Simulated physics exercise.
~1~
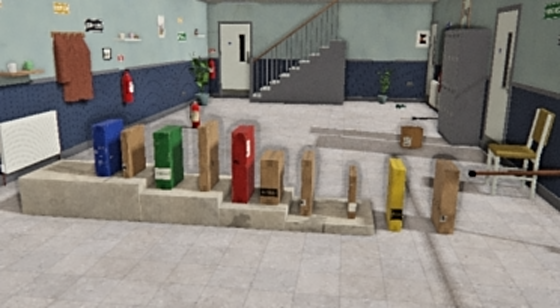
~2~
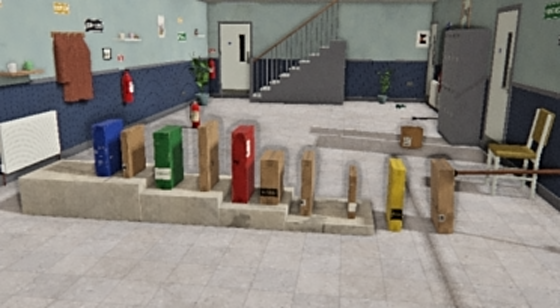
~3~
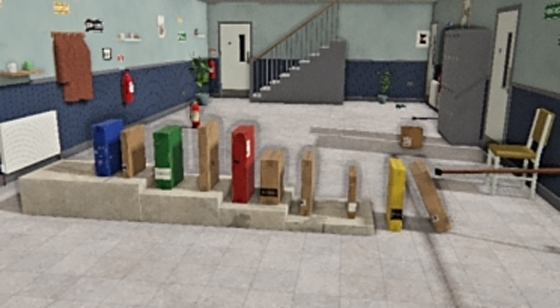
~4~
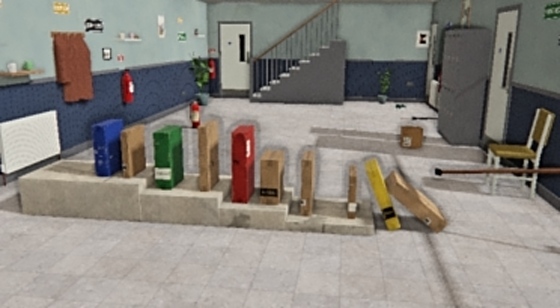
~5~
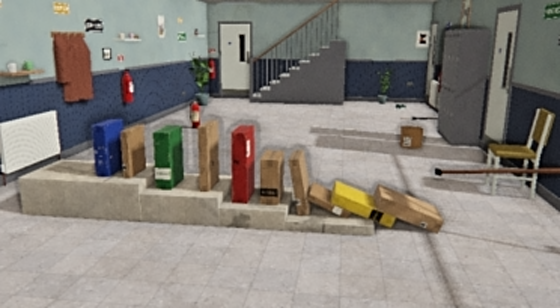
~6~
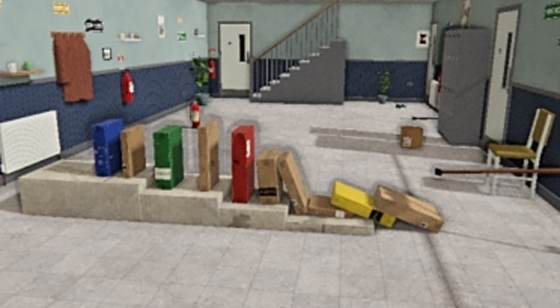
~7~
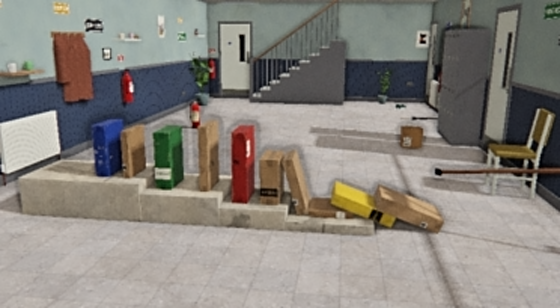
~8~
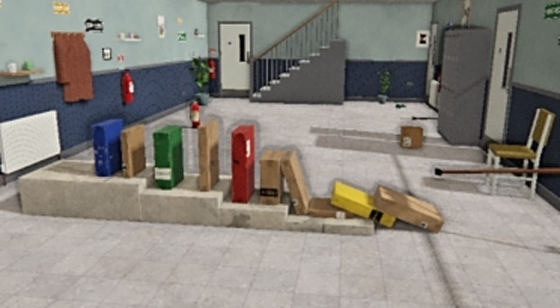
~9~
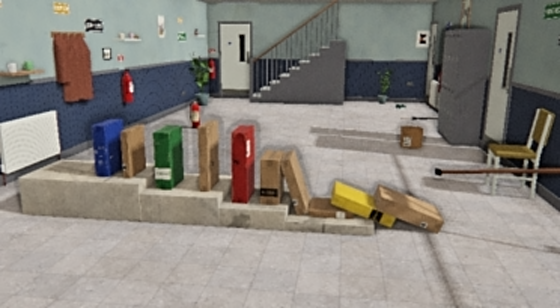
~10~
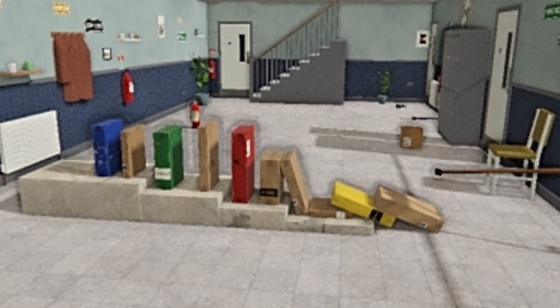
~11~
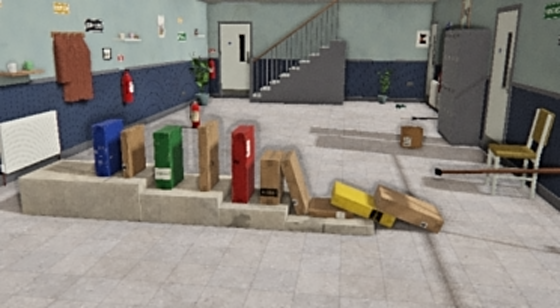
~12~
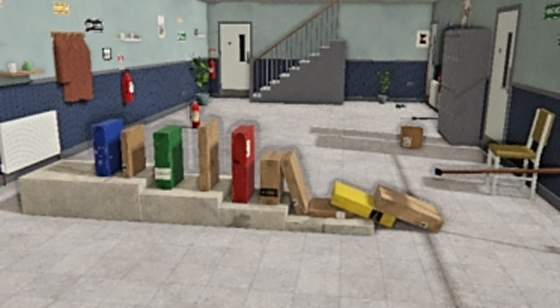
Ten tall cartons stand on end in a row across low concrete steps in a tiled hall, seen from a fixed view facing a staircase and door, with a radiator at left and a chair at right. Blue, green and red ones stand among the brown, and a yellow one is near the right end. A pole from the right pushes the brown end carton, which tips left into the yellow one. Both go down, and the small brown carton beside them falls too. The next brown carton tilts and comes to rest leaning against its neighbour, while the red, green and blue cartons stay upright.
